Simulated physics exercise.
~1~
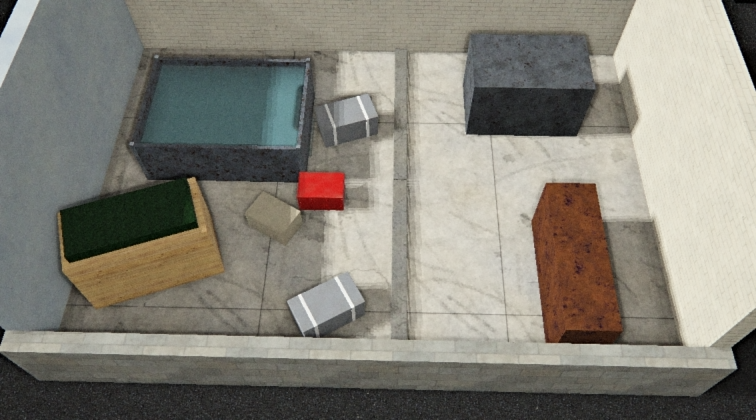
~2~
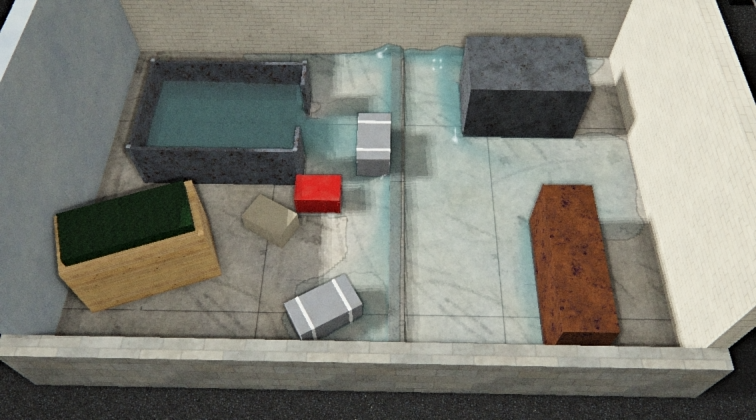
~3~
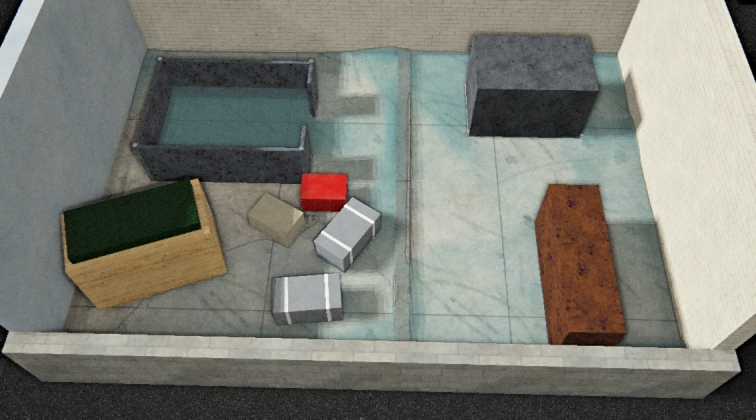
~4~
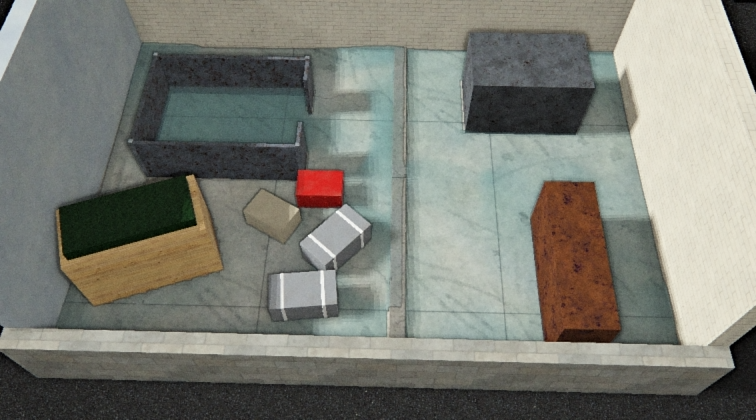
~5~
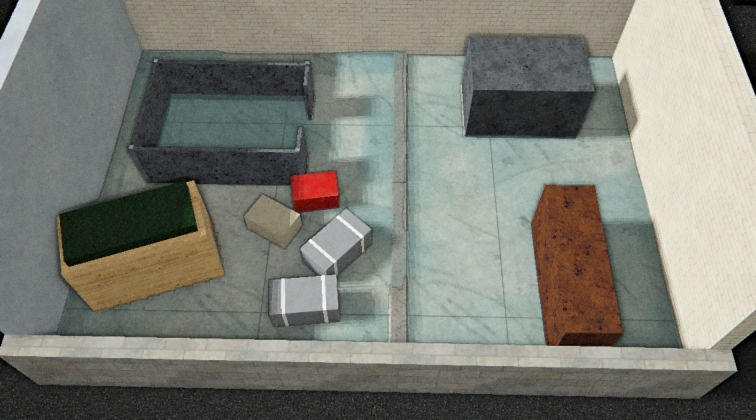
Water bursting from a dark tank, flooding the walled floor and pushing two silver cases beside a red crate short of the kerb.
